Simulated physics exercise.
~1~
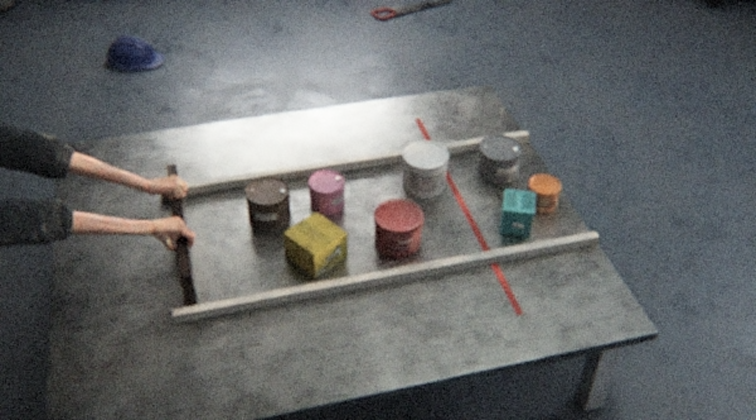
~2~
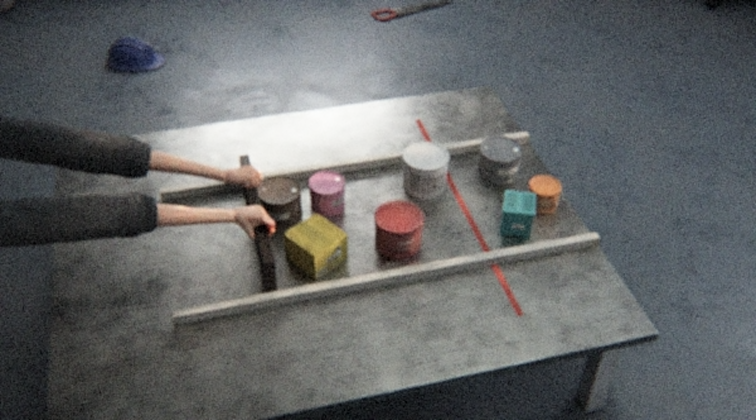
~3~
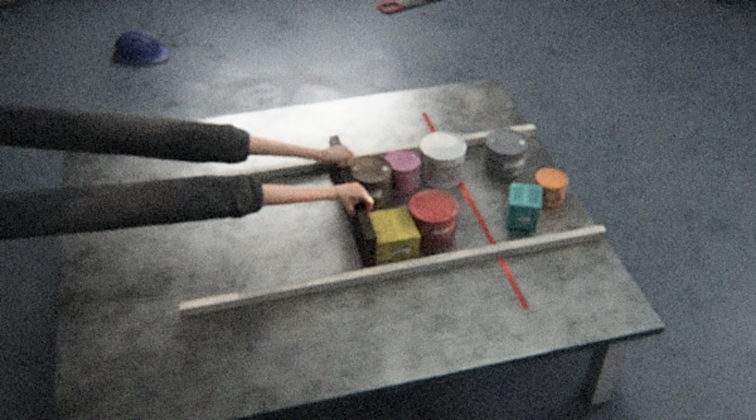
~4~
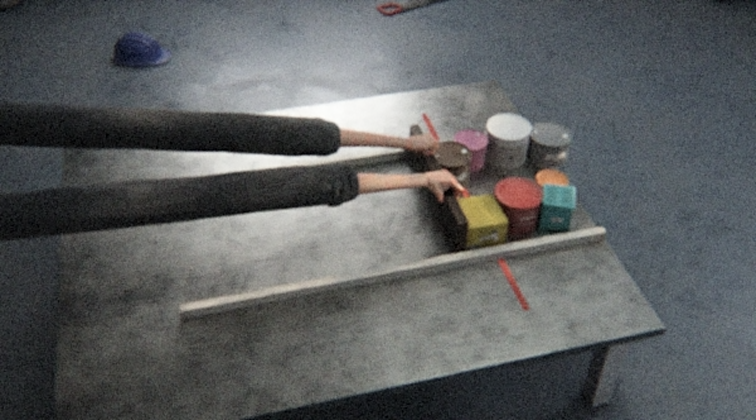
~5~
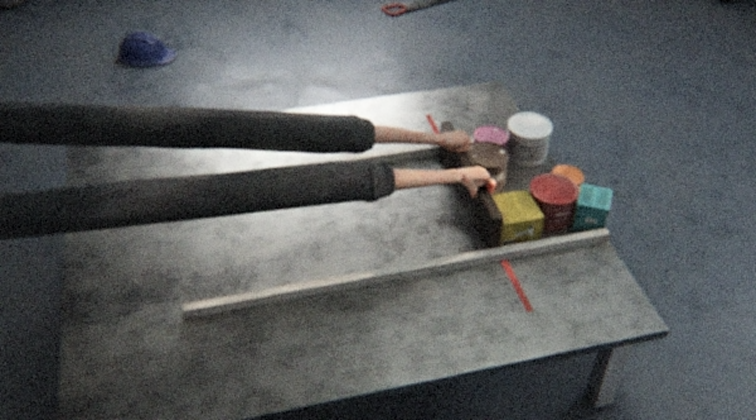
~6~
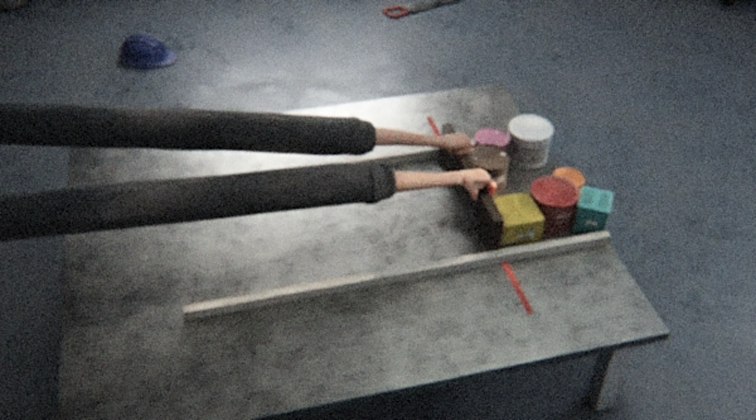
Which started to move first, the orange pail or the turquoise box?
The turquoise box started to move first, and the orange pail only shifted after that.
